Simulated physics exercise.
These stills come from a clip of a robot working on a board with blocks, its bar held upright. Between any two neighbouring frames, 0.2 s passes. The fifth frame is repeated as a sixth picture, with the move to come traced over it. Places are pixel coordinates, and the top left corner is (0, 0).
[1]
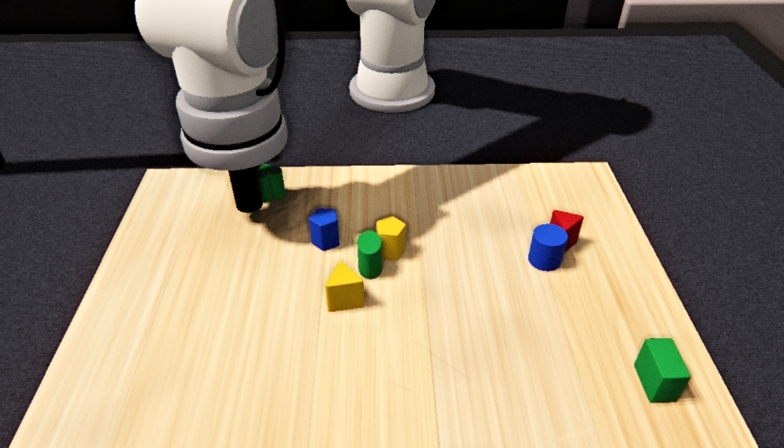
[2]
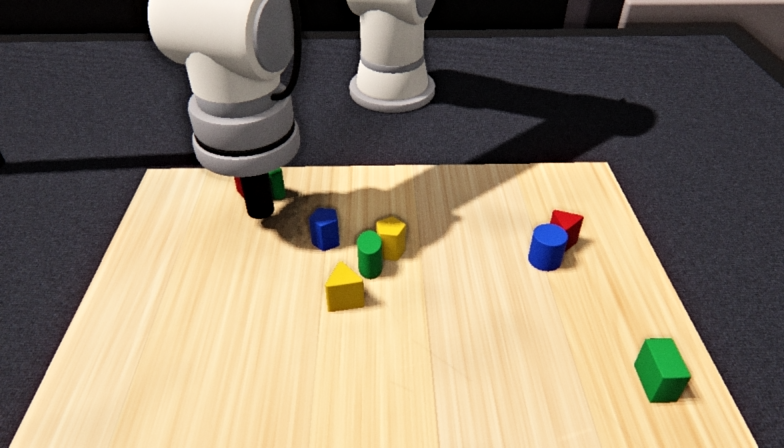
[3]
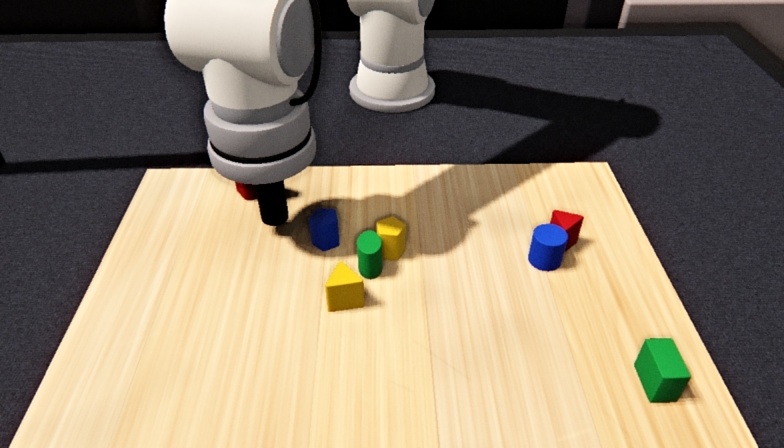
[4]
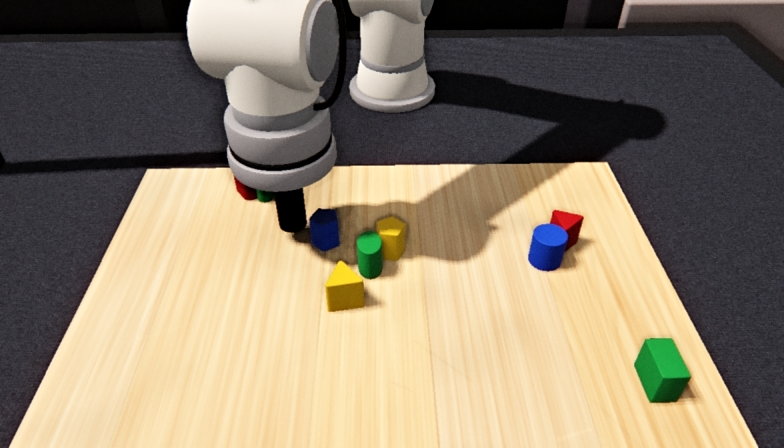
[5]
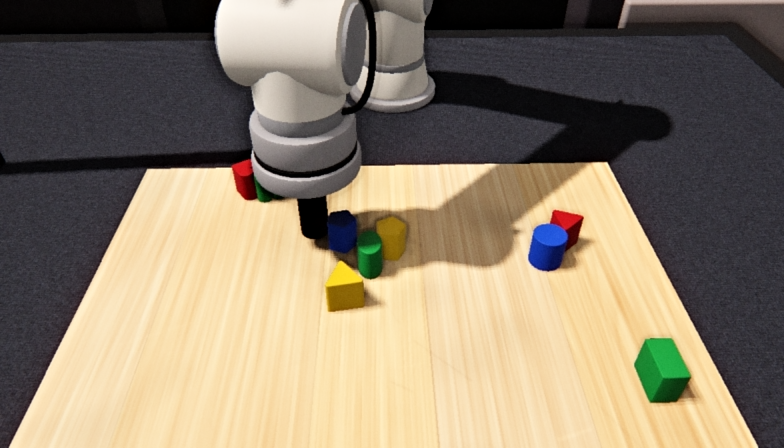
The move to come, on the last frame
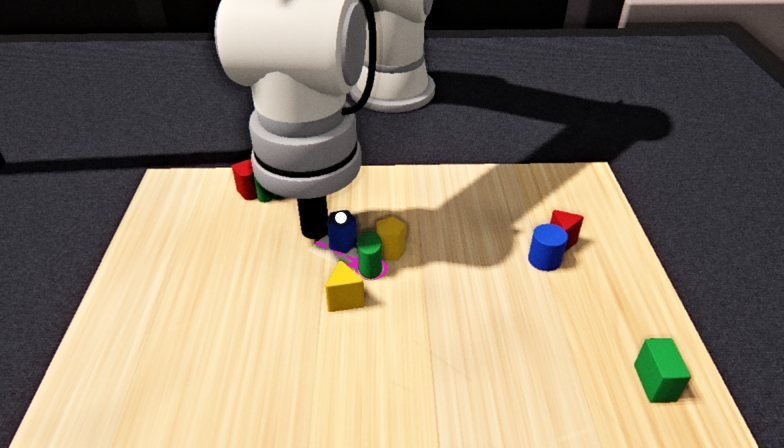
A robot arm with a dark bar moved right across the wooden board toward the blue block, then pushed it slightly right, closer to the yellow and green blocks, while the others stayed put.
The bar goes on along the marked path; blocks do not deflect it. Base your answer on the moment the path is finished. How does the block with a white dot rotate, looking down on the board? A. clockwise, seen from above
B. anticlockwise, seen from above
B.
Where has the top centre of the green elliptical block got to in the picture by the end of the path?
It should be at about (393, 254).
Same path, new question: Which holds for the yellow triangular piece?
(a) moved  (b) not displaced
(b)
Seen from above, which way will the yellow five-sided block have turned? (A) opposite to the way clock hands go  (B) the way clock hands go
My answer is option B.
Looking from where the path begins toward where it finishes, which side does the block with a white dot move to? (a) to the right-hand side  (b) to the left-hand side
Choice b: To the left-hand side.
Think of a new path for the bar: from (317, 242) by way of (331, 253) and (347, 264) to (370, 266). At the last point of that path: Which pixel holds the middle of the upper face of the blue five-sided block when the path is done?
Top centre: (367, 221).
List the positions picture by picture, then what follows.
Bar's lower end at (250, 205); blue five-sided block at (324, 216); yellow triangular piece at (343, 275); green elliptical block at (370, 241); yellow five-sided block at (391, 226), in the first picture.
Bar at (261, 211); blocks still, in the second picture.
Bar at (275, 218); blocks still, in the third picture.
Bar at (293, 224); blocks still, in the fourth picture.
Bar at (315, 231); blue five-sided block at (341, 218); yellow triangular piece at (343, 275); green elliptical block at (370, 241); yellow five-sided block at (391, 226), in the fifth picture.
Drawn move, from (317, 242) to (371, 268); the dot is on the blue five-sided block.
On the path given first. Halfway along, bar at (343, 243); blue five-sided block at (368, 221), turned 35° anticlockwise; yellow five-sided block at (394, 225).
At the end, bar at (371, 256); blue five-sided block at (375, 221), turned 55° anticlockwise; yellow triangular piece still; green elliptical block at (393, 254); yellow five-sided block at (403, 224), turned 25° clockwise.
